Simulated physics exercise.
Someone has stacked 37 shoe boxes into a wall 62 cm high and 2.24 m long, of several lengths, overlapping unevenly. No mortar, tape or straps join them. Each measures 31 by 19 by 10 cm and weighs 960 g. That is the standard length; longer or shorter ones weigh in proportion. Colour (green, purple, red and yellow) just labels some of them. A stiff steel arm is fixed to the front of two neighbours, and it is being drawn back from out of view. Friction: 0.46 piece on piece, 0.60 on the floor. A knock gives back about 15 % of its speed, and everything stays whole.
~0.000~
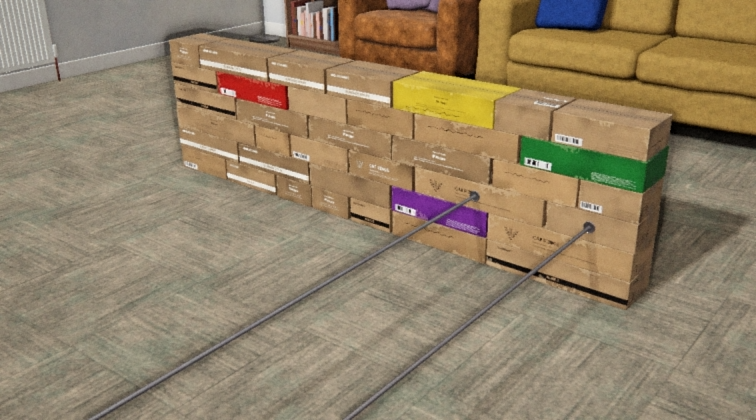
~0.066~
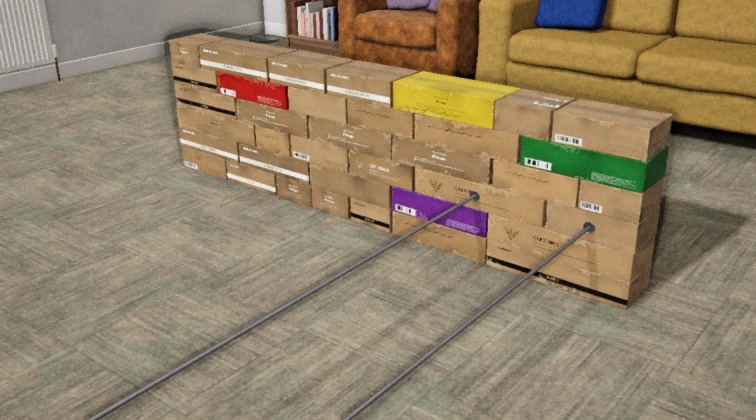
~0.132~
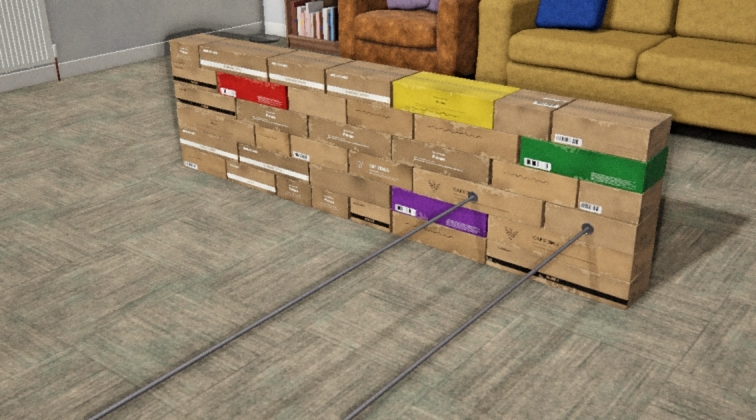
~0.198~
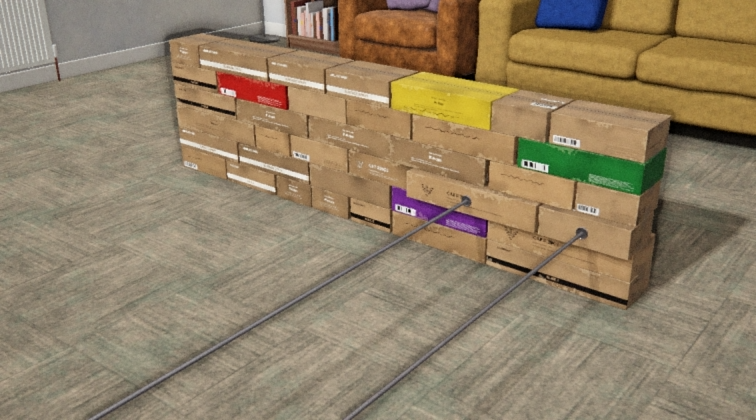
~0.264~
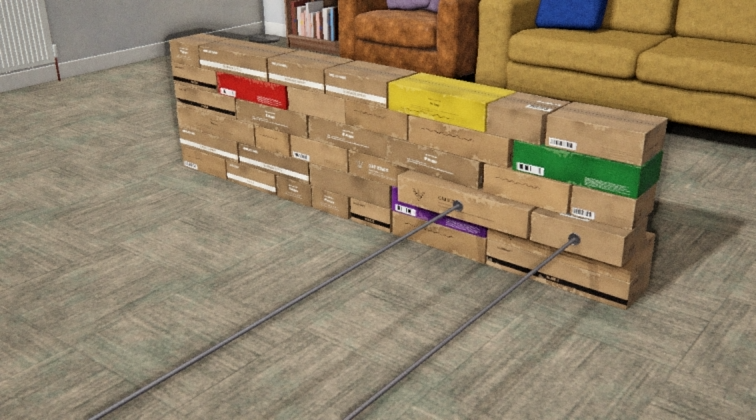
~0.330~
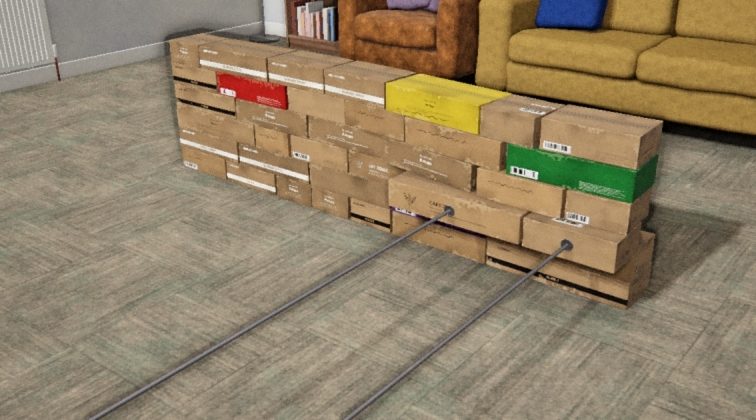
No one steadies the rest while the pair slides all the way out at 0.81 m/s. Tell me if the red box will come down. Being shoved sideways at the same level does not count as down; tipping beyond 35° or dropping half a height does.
That box remains up.
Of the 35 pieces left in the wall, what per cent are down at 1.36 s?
25 per cent by then.
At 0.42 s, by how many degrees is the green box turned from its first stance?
Some 0°.
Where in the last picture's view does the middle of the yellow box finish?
Near (408, 239).
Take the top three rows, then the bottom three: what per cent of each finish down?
From the top 40, from the bottom 0 per cent.
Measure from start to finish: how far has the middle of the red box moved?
Roughly 0 cm away.
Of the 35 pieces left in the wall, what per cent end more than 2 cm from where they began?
30 per cent.
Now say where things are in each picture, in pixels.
In the first frame (pixels give the middle of a visible side), pulled box (616, 228) not yet moving; red box (250, 90); yellow box (441, 105); green box (580, 164); none of the others has stirred.
In the second frame, pulled box (616, 228) not yet moving; red box (250, 90).
In the third frame, pulled box (615, 229) 11 mm out; red box (250, 90).
In the fourth frame, pulled box (609, 234) 55 mm out; red box (250, 90); green box (577, 166) 22 mm from its place; movement in 8 of them.
In the fifth frame, pulled box (602, 240) 11 cm out; red box (250, 90); green box (573, 169) 54 mm from its place; movement in 9 of them.
In the sixth frame, pulled box (595, 246) 16 cm out; red box (250, 90); green box (567, 173) 10 cm from its place; yellow box (430, 108) 59 mm from its place; movement in 10 of them.
After 0.42 s, none of the 35 other boxes down, 10 disturbed; red box unmoved; green box 16 cm from its place.
After 0.64 s, none of the 35 other boxes down, 10 disturbed; red box unmoved; green box 32 cm from its place.
After 1.04 s, 1 of the 35 other boxes down; red box unmoved; green box 19° from how it stood.
After 1.36 s, 8 of the 35 other boxes down; red box unmoved; green box on its side.
In the end (2.0 s), 8 of the 35 other boxes down; red box unmoved; green box on its side; yellow box 53° from how it stood, 35 cm lower. From the last view, middles, red box near (266, 86), green box near (544, 293).
